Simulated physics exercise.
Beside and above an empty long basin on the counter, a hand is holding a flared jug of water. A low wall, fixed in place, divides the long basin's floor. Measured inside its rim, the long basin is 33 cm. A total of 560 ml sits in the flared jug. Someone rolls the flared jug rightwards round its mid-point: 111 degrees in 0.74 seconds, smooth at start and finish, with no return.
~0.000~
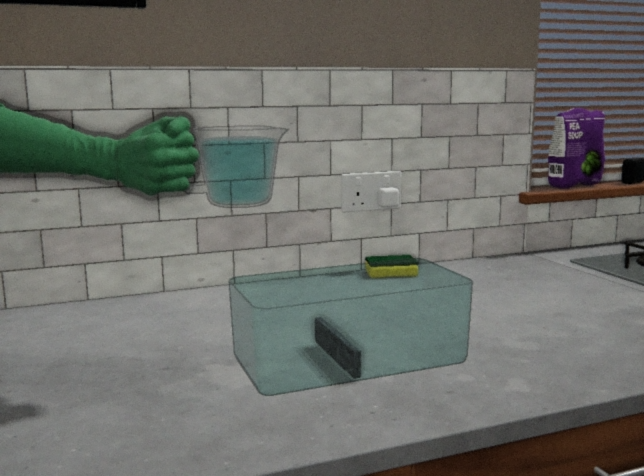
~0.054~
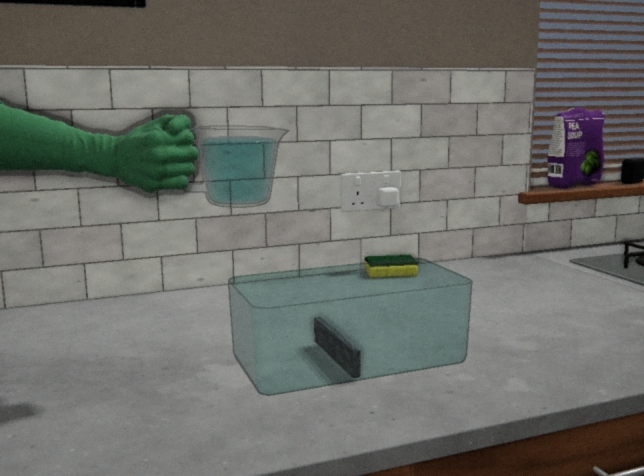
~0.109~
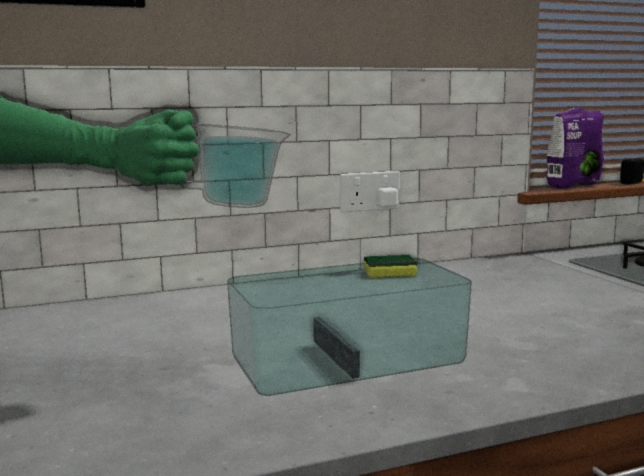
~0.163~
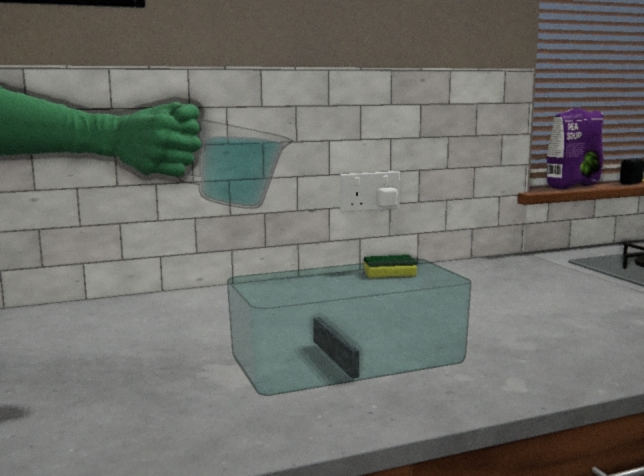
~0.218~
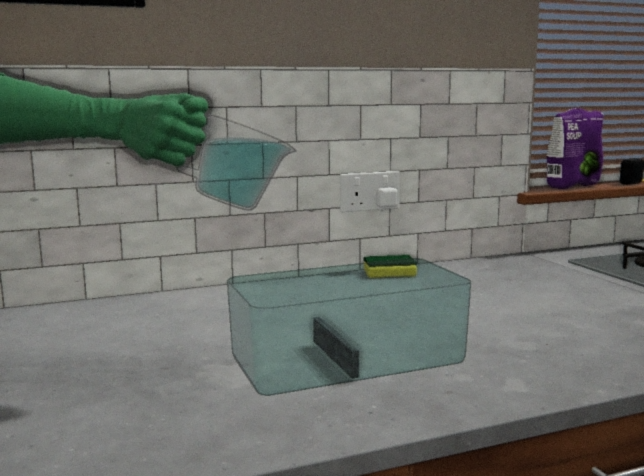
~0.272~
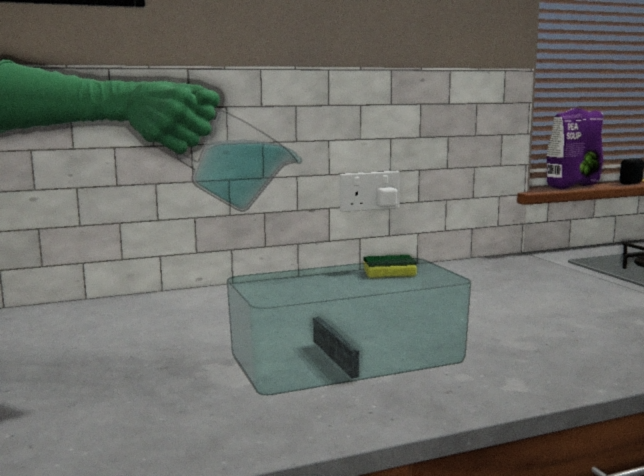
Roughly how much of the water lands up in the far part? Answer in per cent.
Around 40 %.
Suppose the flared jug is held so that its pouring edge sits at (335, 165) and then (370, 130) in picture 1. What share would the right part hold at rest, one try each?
First 95, then 85 per cent.
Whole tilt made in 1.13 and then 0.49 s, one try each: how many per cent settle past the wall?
I'd say 55 percent on the first go, 30 percent on the next.
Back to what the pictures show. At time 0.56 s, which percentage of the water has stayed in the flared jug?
38 %.
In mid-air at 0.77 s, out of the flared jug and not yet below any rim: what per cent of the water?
Around 10 percent of the liquid.
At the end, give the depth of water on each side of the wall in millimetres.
Roughly 16 mm on the left side and 8 mm on the right side.
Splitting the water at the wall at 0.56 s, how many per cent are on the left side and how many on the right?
Roughly 5 sits left and 20 sits right.
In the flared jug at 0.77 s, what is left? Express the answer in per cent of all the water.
Near 3 percent, more or less.
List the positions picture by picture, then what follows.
In the first frame, it leans 0°; its right rim is at (289, 128); the water meets the walls at (198, 141) and (275, 139); the long basin's rim runs from (240, 294) to (447, 270); the wall's top is at (336, 334).
In the second frame, it leans 1°; its right rim is at (289, 129); the water meets the walls at (199, 140) and (275, 139).
In the third frame, it leans 6°; its right rim is at (291, 134); the water meets the walls at (200, 139) and (276, 140).
In the fourth frame, it leans 13°; its right rim is at (294, 140); the water meets the walls at (203, 140) and (280, 142).
In the fifth frame, it leans 22°; its right rim is at (296, 150); the water meets the walls at (204, 144) and (288, 145).
In the sixth frame, it leans 33°; its right rim is at (298, 162); the water meets the walls at (203, 150) and (291, 153); 3 per cent is over the edge.
Then, 0.56 s in, the tilt is 96° and 39 per cent is still to pour, 5 is left of the wall and 20 right of it.
Then, 0.77 s in, the tilt is 111° and 3 per cent is still to pour, 50 is left of the wall and 37 right of it.
Then, 1.00 s in, the tilt is 111° and 0 per cent is still to pour, 58 is left of the wall and 39 right of it.
Then, 1.24 s in, the tilt is 111° and 0 per cent is still to pour, 58 is left of the wall and 40 right of it.
Finally, 58 per cent lies left of the wall, 40 right of it and 2 outside.
